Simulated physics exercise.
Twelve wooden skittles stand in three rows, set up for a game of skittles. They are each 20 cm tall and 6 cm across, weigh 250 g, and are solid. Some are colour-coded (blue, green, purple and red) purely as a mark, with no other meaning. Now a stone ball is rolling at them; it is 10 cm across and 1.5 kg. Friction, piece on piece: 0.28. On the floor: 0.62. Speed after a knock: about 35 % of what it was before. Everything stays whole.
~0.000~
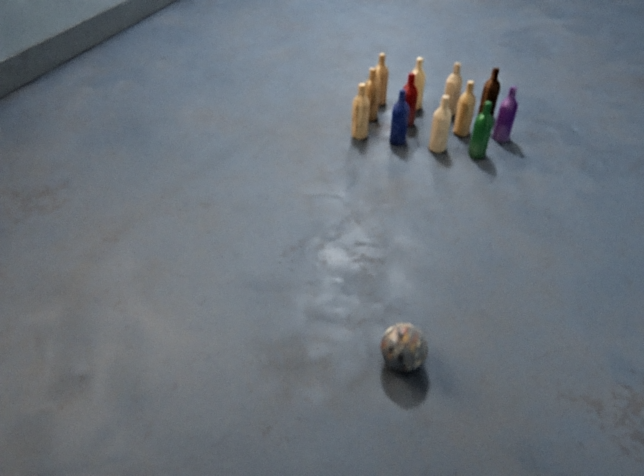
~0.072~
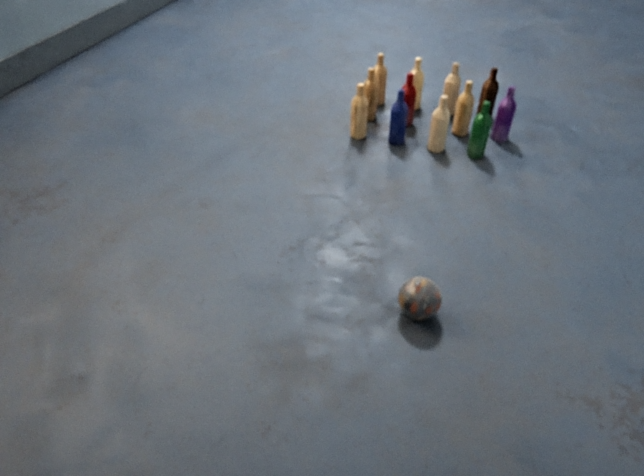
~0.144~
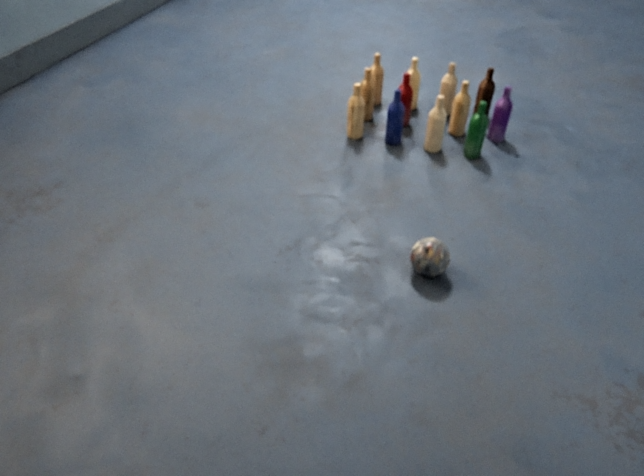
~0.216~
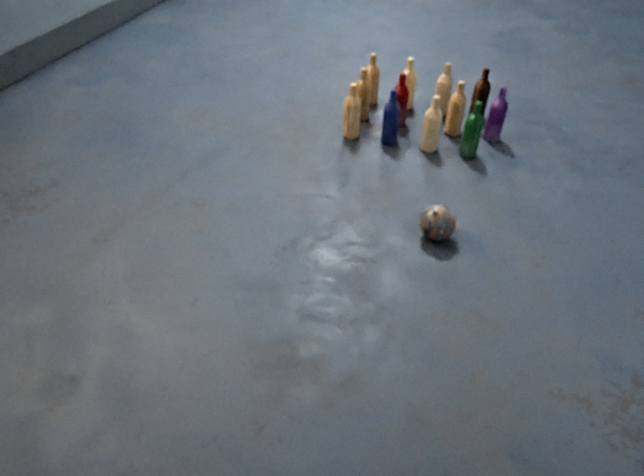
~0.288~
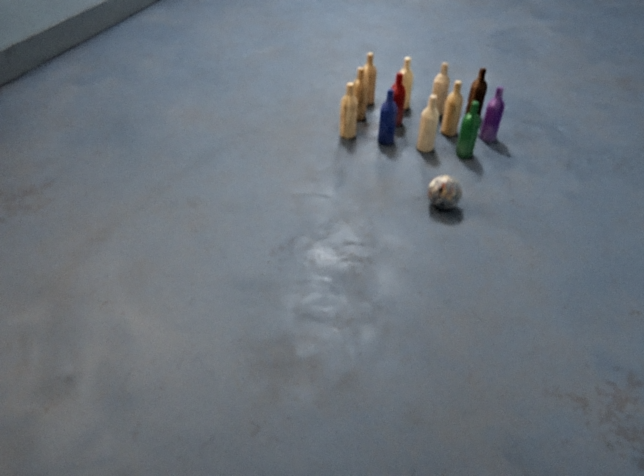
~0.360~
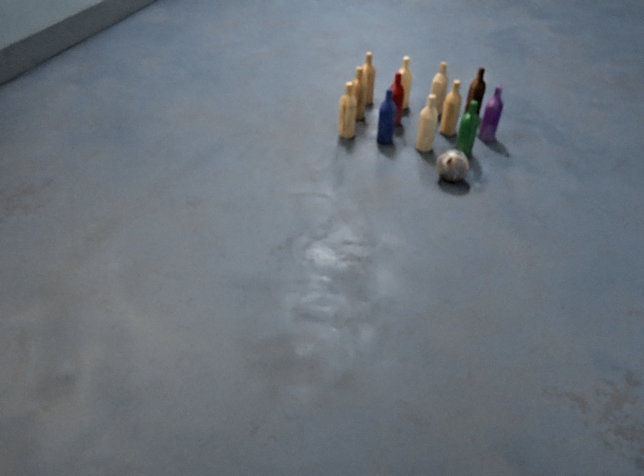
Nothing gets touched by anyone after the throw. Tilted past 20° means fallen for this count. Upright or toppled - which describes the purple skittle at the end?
Oh, that one is a goner.
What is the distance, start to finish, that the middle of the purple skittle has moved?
Around 20 cm, start to finish.
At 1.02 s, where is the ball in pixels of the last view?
You'll find it near (492, 75).
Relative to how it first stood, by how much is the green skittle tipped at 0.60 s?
I'd put it at roughly 30 degrees away from its starting angle.
After 0.60 s, ball still moving; 2 of the 12 skittles over; purple skittle 39° from how it stood; green skittle 28° from how it stood.
After 1.02 s, ball still moving; 5 of the 12 skittles over; purple skittle lying flat; green skittle 74° from how it stood.
In the end (1.5 s), ball rolling away; 5 of the 12 skittles over; purple skittle lying flat; green skittle lying flat; red skittle unmoved. From the last view, middles, purple skittle near (529, 123), green skittle near (507, 41).
